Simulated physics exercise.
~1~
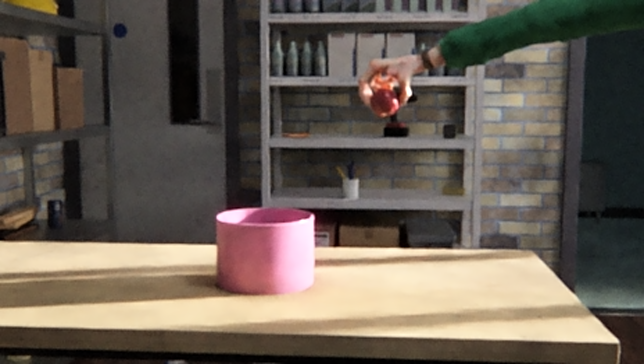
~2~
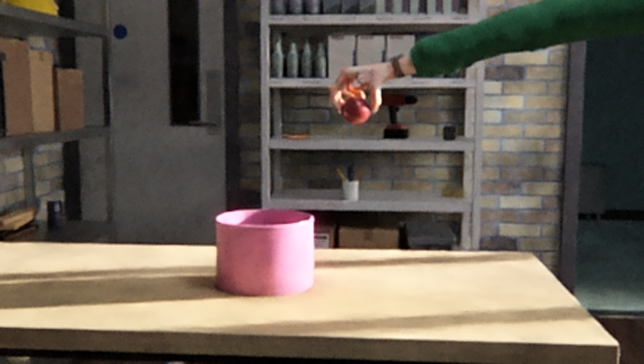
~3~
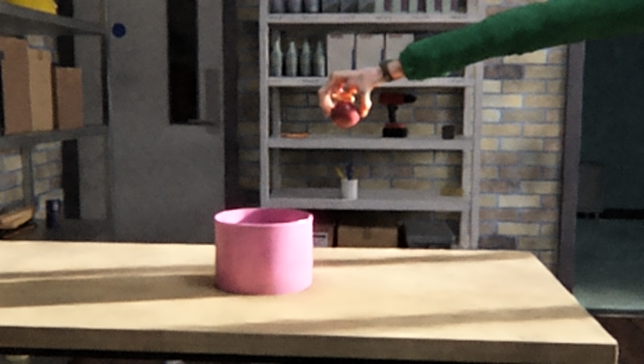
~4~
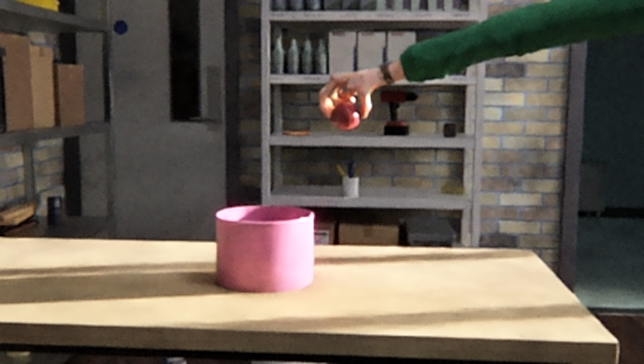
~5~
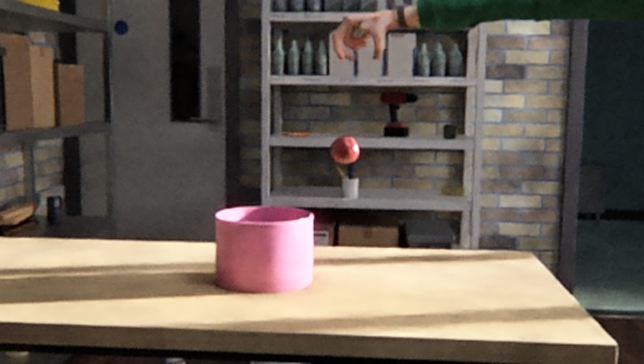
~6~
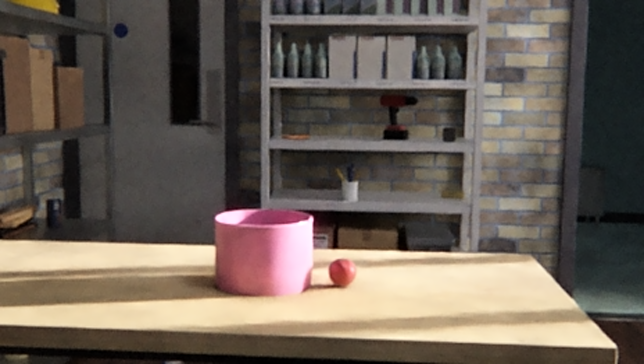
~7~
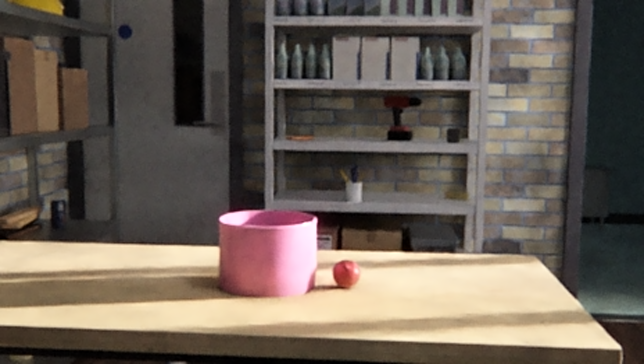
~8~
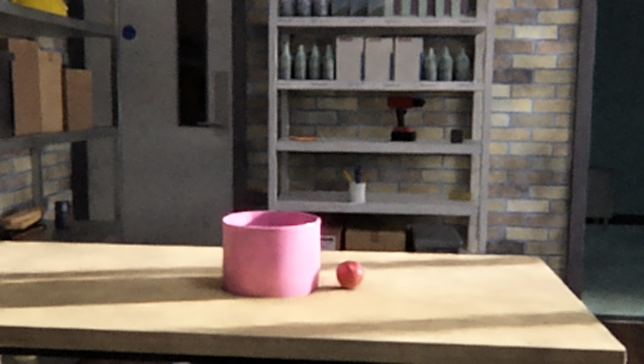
The video shows a hand holding a red tomato above a table with a pink bucket on it, moving it left before letting go and drawing back. The tomato falls, misses the bucket, and ends up resting on the table just to its right.
